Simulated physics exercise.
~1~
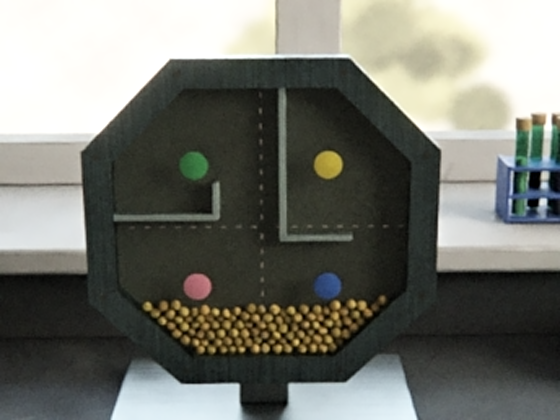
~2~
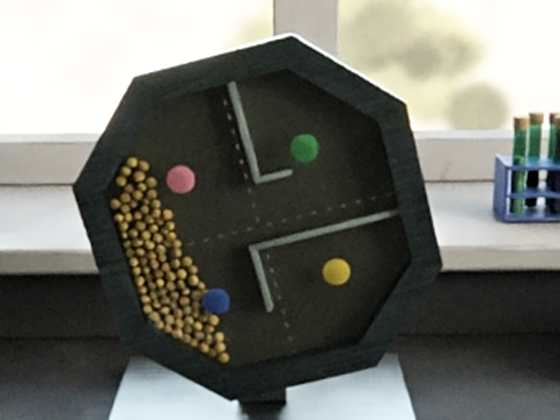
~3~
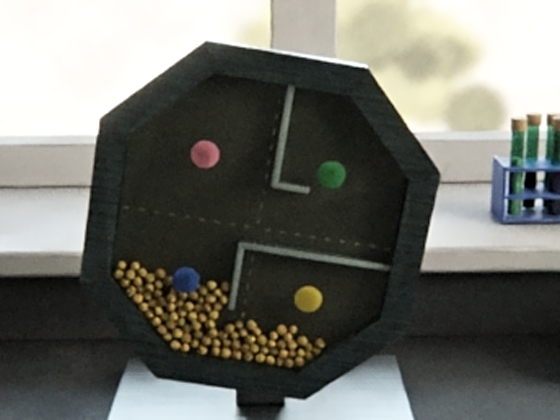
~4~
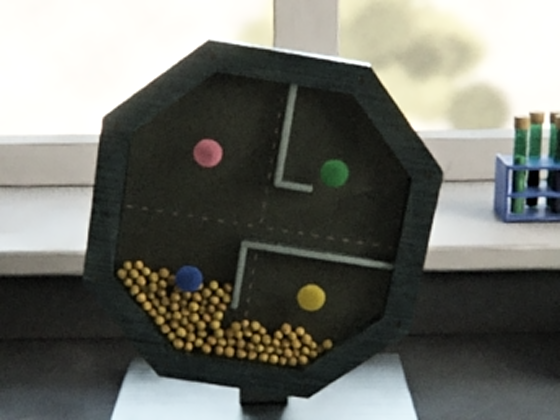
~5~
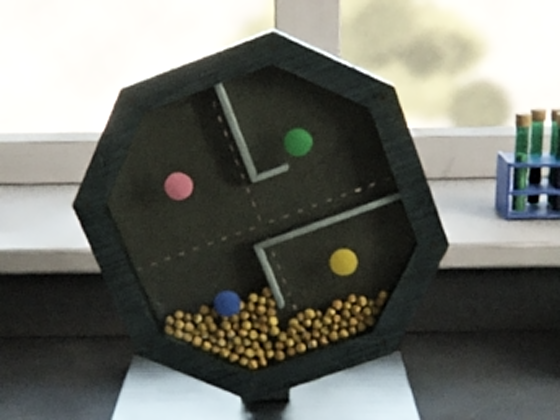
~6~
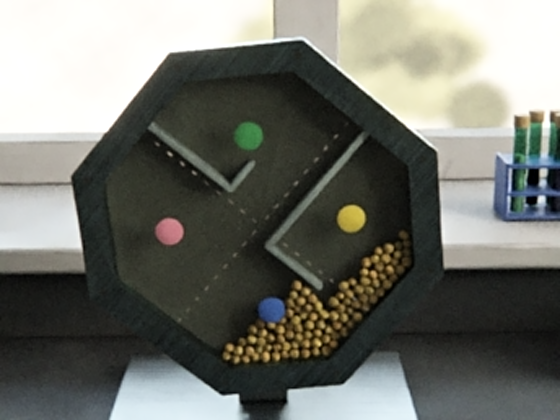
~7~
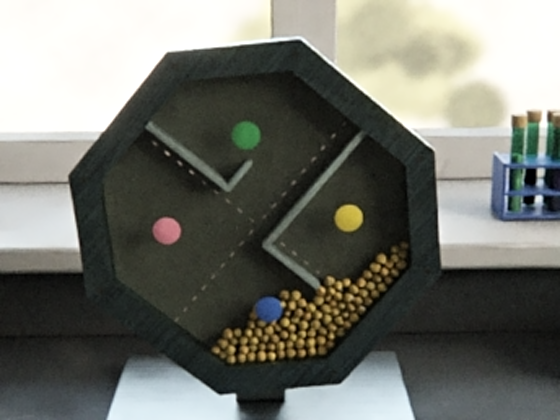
A dark eight-sided box stands upright before a bright window, seen from the front, with a rack of green tubes on the sill at right. Inside are two pale bent walls and green, yellow, pink and blue stickers, with tan chickpeas heaped along the bottom. The box turns clockwise, past a quarter turn, and the chickpeas pile up at the left, then slide down to the lower left around blue. It swings partway back anticlockwise, and they shift across to the lower right. They slump slightly and settle, mostly by blue, the rest by yellow.
